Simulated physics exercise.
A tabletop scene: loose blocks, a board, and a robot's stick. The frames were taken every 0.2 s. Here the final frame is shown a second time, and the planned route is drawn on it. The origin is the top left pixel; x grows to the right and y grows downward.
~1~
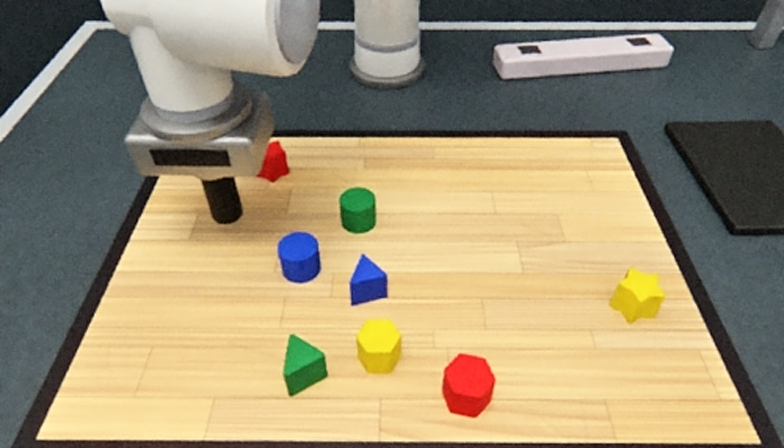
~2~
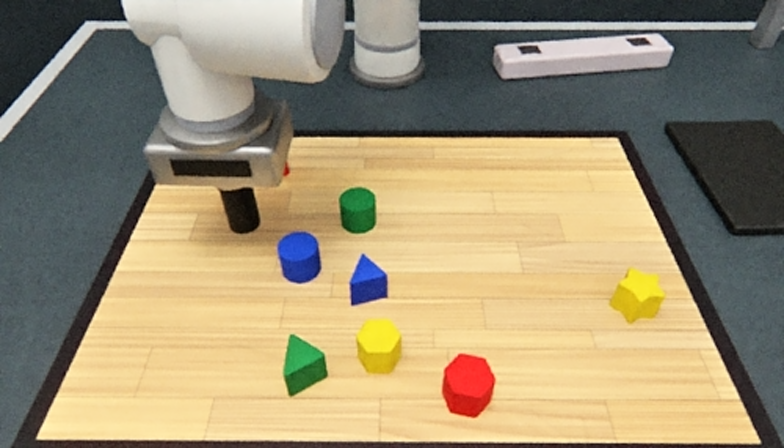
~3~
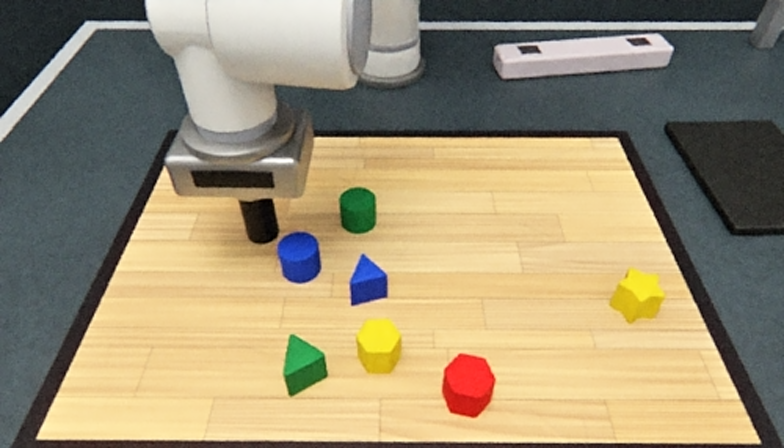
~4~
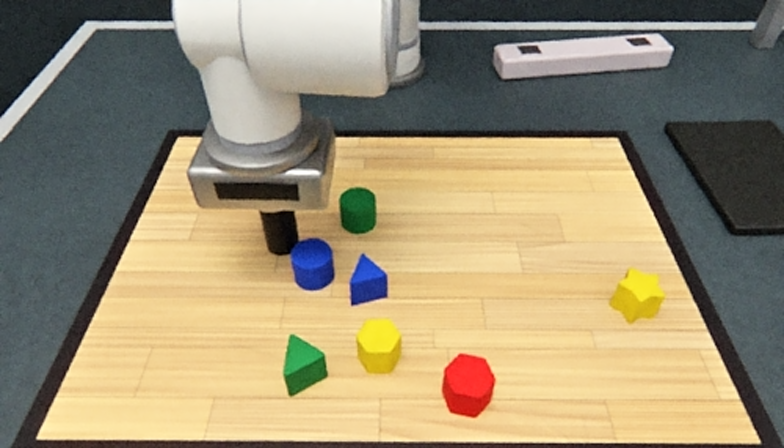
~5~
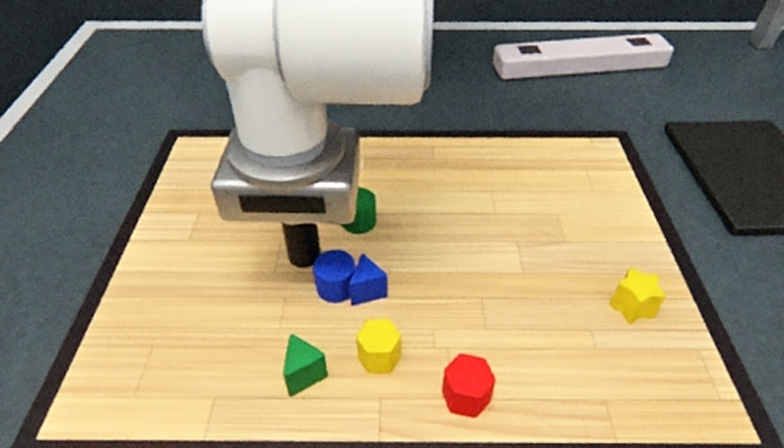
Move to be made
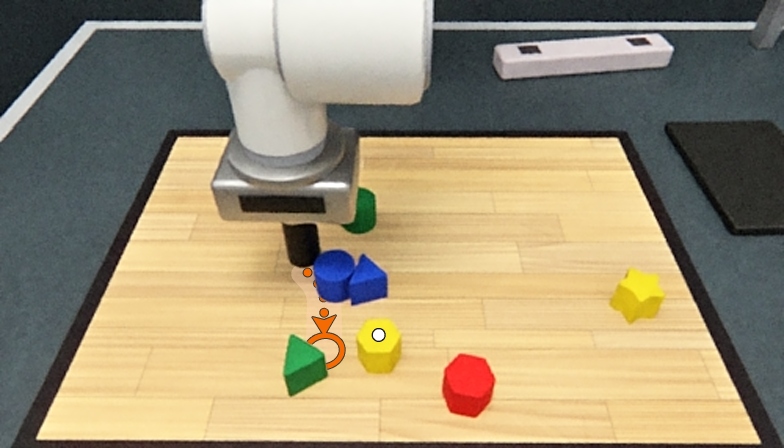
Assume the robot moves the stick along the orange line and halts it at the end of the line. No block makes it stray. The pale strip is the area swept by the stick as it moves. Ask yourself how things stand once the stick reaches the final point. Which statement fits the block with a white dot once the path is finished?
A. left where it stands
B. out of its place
A.
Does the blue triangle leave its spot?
I expect so.
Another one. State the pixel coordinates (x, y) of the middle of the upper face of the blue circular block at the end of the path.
The middle of its top is at (361, 292).
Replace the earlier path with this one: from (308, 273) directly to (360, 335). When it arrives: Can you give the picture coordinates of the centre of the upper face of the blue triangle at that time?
Put as a pixel place, it's (410, 278).
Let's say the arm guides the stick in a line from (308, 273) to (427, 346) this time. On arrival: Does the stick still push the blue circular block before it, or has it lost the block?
Expect to find it ahead of the stick.
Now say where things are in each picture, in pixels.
The first frame shows stick tip at (228, 214); block tops, blue circular block at (298, 246); blue triangle at (366, 270); yellow six-sided block at (379, 335).
The second frame shows stick at (245, 223); blocks unchanged.
The third frame shows stick at (264, 234); blocks unchanged.
The fourth frame shows stick at (284, 244); blue circular block at (311, 253).
The fifth frame shows stick at (305, 256); blue circular block at (334, 264); blue triangle at (366, 270); yellow six-sided block at (379, 335).
Path on the board, from (308, 273) over (323, 294) and (324, 321) to (324, 351); the dot is on the yellow six-sided block.
What follows on the original path. One third of the way, stick at (321, 277); blue circular block at (356, 281); blue triangle at (389, 275), turned 25° anticlockwise.
Two thirds of the way, stick at (322, 305); blue circular block at (361, 292); blue triangle at (391, 276), turned 30° anticlockwise.
At the end, stick at (322, 335); blue circular block at (361, 292); blue triangle at (391, 276), turned 30° anticlockwise; yellow six-sided block in place.
